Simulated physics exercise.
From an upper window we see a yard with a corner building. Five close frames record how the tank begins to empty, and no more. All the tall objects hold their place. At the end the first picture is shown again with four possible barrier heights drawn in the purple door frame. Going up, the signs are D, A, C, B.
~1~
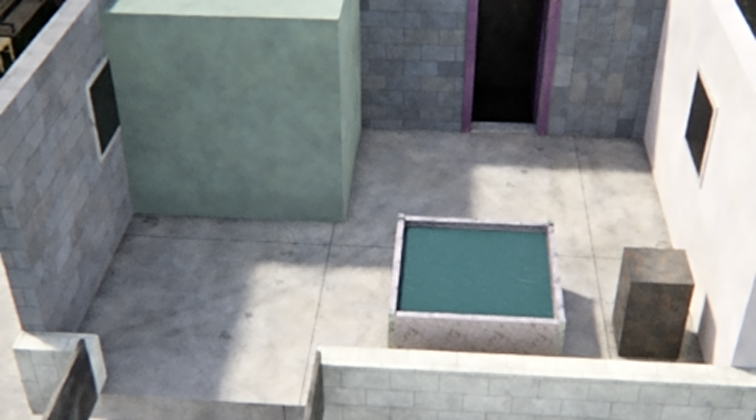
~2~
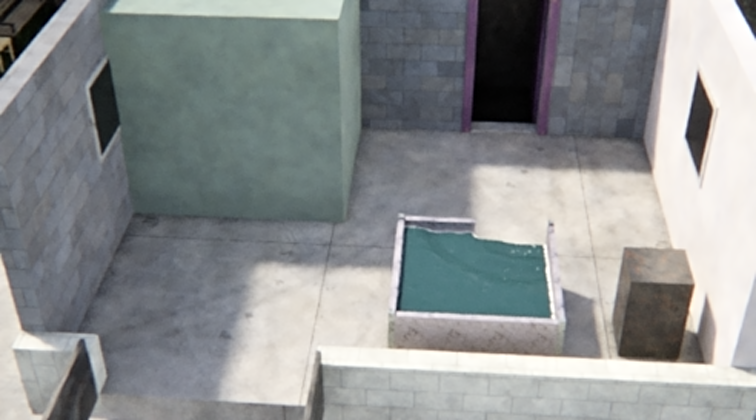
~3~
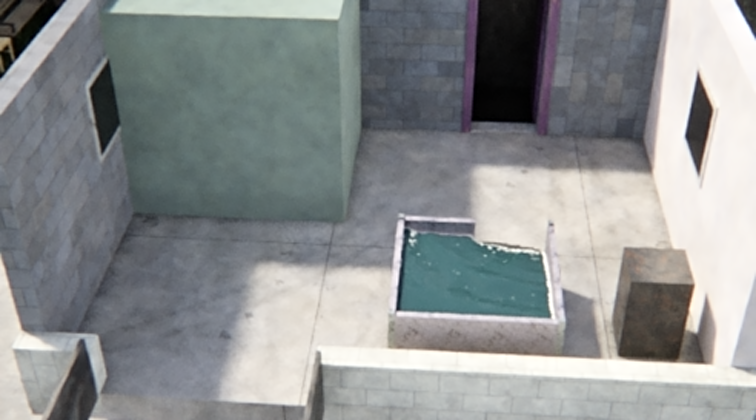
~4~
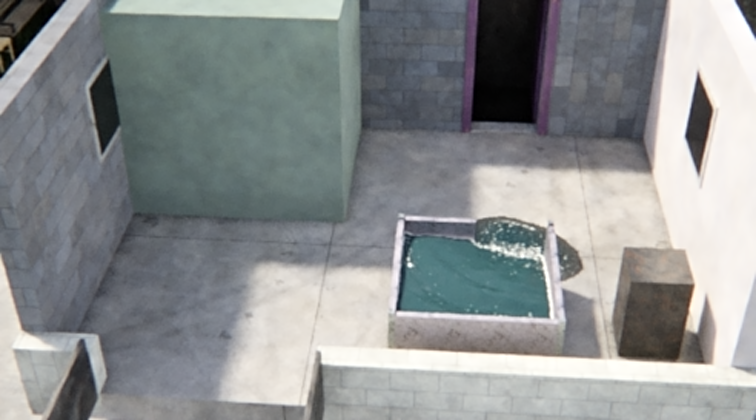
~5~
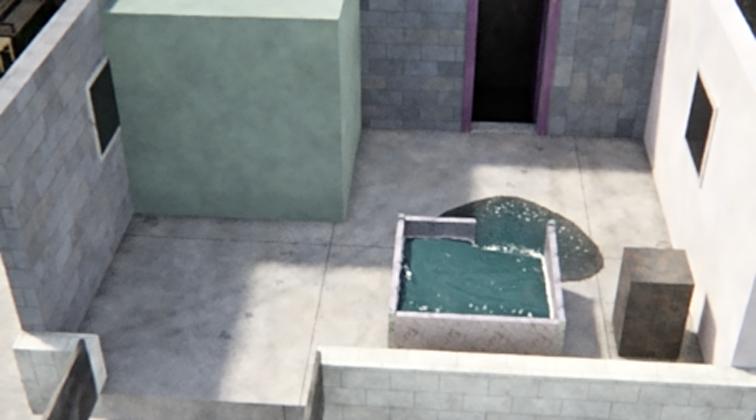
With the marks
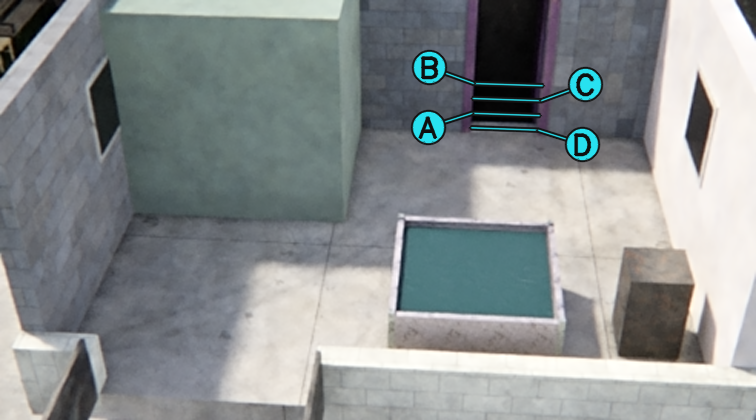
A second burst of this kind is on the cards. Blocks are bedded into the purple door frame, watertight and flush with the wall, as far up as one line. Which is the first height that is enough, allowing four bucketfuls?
A is the one.
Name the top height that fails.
The answer is D.
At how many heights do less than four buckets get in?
Three of them.
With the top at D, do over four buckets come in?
Yes, it does.
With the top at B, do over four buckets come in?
No, that is safe.
On the marked copy, A at (505, 114); B at (508, 84); C at (506, 99); D at (504, 129); from the bottom up D, A, C, B.
Choosing A, nothing gets over.
Choosing B, nothing gets over.
Choosing C, nothing gets over.
Choosing D, dozens of bucketfuls pour in.
